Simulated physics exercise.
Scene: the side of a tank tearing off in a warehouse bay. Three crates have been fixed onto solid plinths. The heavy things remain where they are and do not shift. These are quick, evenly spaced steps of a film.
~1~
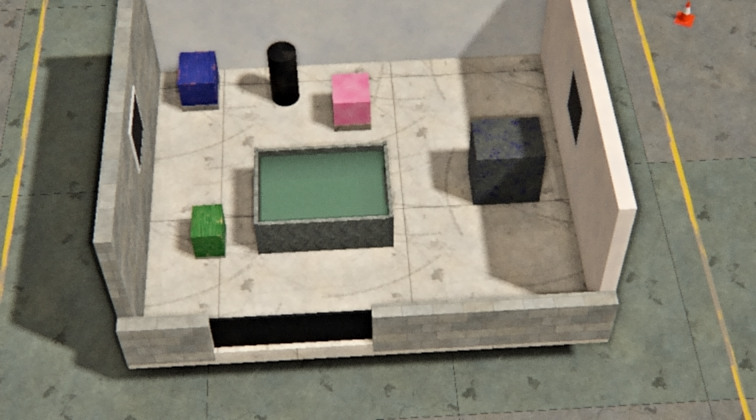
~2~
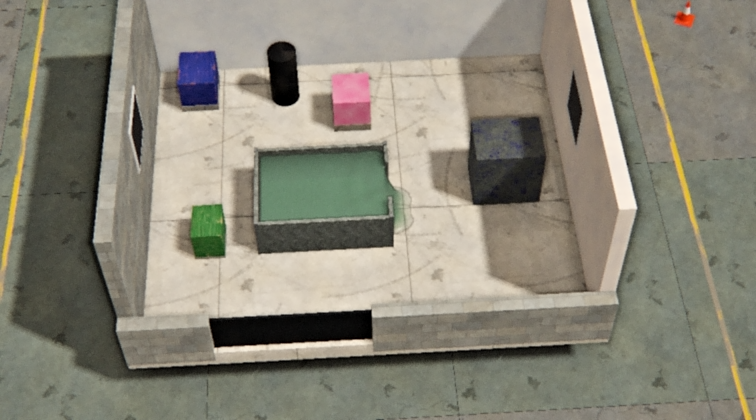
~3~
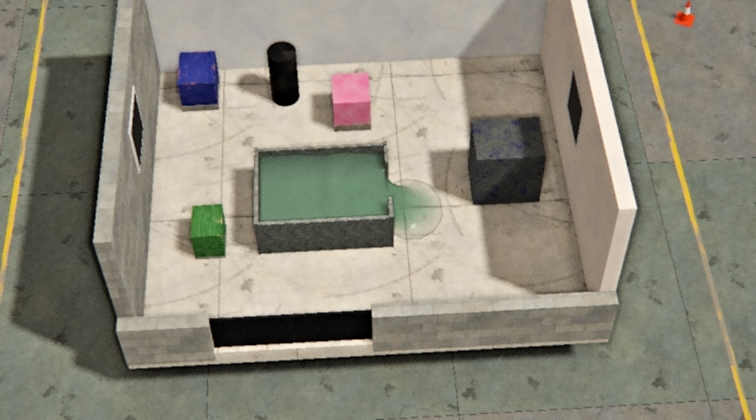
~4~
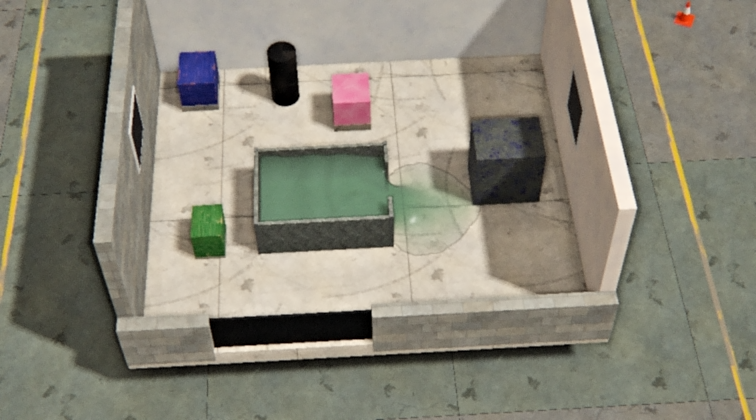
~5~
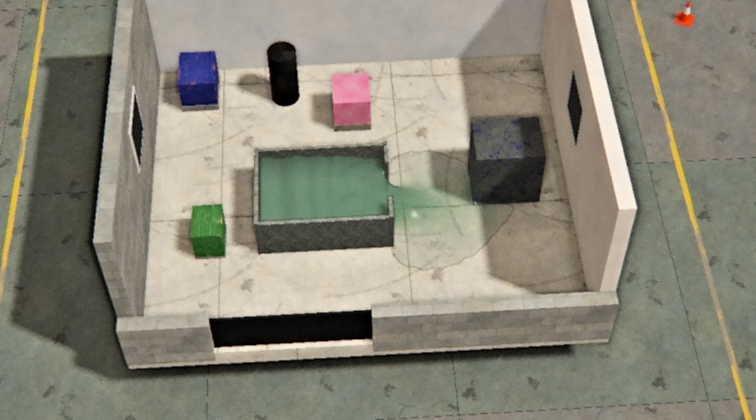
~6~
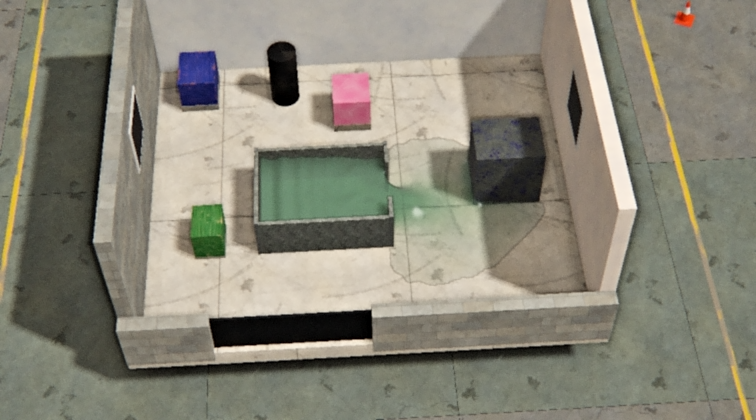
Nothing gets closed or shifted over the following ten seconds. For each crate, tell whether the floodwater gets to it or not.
The pink crate will be out of the flood; the blue crate will be out of the flood; the green crate will be reached by the flood.
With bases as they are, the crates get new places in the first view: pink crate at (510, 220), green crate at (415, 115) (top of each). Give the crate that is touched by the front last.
It should be the one in blue.
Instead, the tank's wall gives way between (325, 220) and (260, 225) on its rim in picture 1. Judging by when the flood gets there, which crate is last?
That would be the pink crate, reached last.
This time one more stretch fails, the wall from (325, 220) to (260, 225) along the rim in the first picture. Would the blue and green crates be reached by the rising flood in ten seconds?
Blue crate is topped, green crate is topped.
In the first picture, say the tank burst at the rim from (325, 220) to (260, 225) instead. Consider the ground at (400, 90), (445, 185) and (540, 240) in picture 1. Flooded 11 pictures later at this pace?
Read off point by point, the answer is not soaked, not soaked, not soaked.
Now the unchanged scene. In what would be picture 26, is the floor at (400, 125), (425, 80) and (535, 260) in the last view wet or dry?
In that order: Wet, awash, flooded.
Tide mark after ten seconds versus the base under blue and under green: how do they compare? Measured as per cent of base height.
Some 70 and 210 % respectively.
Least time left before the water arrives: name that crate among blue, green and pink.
The pink crate, then.
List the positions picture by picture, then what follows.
In the first picture, still water in the water tank at (323, 186).
In the second picture, water pours out at (387, 199) and has run to (402, 228).
In the third picture, the front is at (437, 215), out from the gap at (387, 200).
In the fourth picture, water pours out at (387, 200) and has run to (474, 213).
In the fifth picture, water pours out at (387, 200) and has run to (507, 211).
In the sixth picture, water pours out at (387, 200) and has run to (537, 215).
A moment on, water covers 25 % of the floor; the pink crate not reached, the blue crate not reached, the green crate not reached.
Next, water covers 35 % of the floor; the pink crate not reached, the blue crate not reached, the green crate not reached.
Then, water covers 45 % of the floor; the pink crate water round its plinth, the blue crate not reached, the green crate not reached.
Later, water covers 75 % of the floor; the pink crate water round its plinth, the blue crate water round its plinth, the green crate water round its plinth.
In the end, water covers 100 % of the floor; the pink crate stayed above the water, the blue crate stayed above the water, the green crate was topped.
